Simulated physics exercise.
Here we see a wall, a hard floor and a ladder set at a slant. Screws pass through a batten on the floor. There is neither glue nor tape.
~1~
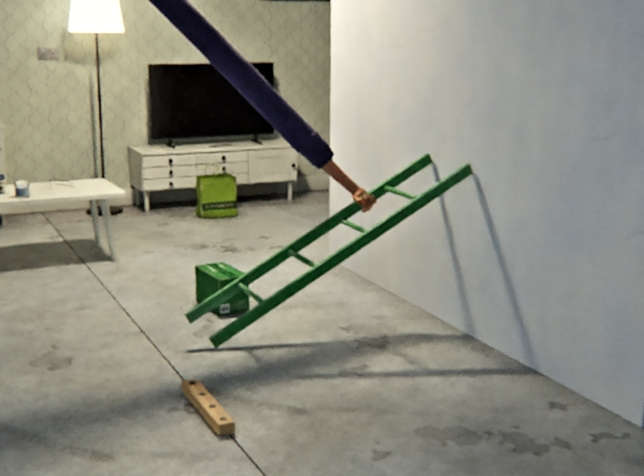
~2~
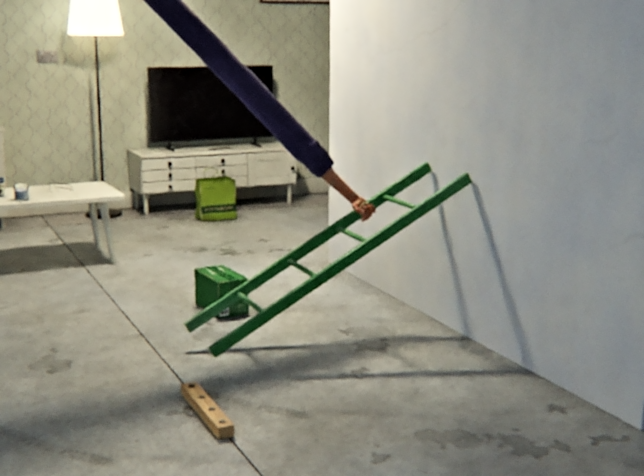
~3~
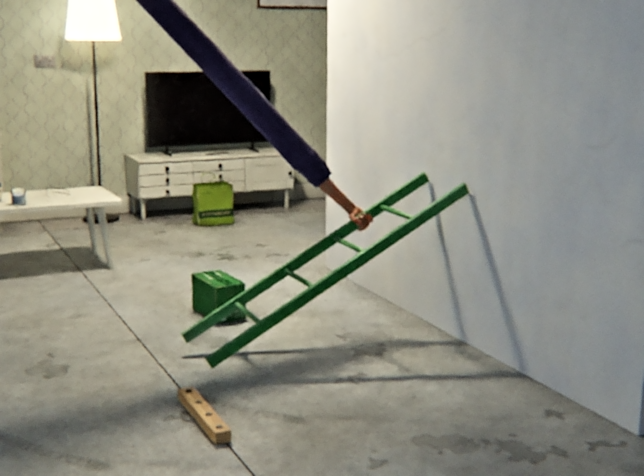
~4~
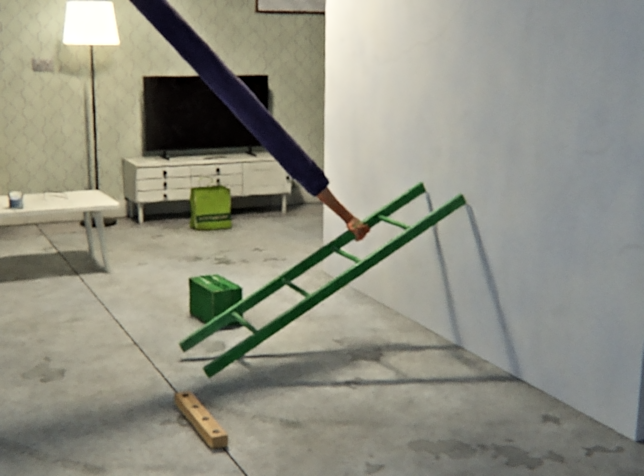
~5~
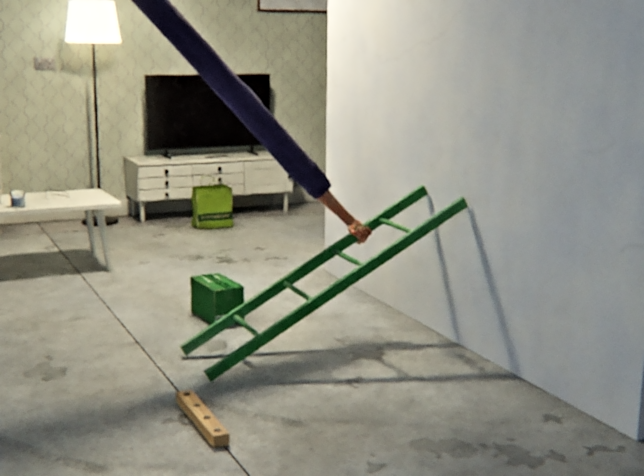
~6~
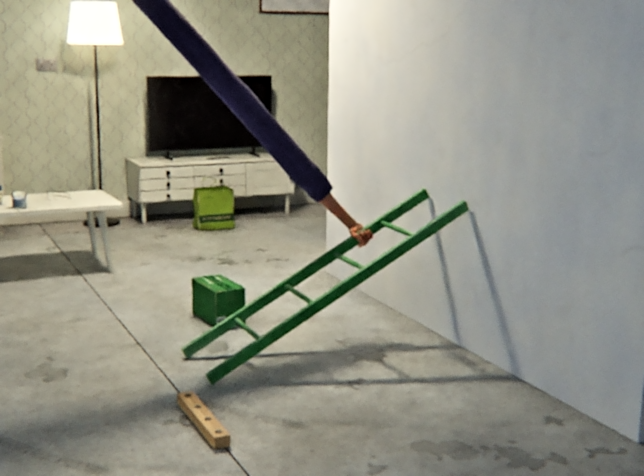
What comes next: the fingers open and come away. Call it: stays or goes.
Goes.
Then, 0.30 s later than the last frame, green ladder tilted by 13° near (315, 311).
Then, 0.48 s later than the last frame, green ladder tilted by 29° near (306, 340).
When it is over, the green ladder gives way at the feet, near (304, 350); the rest as before.
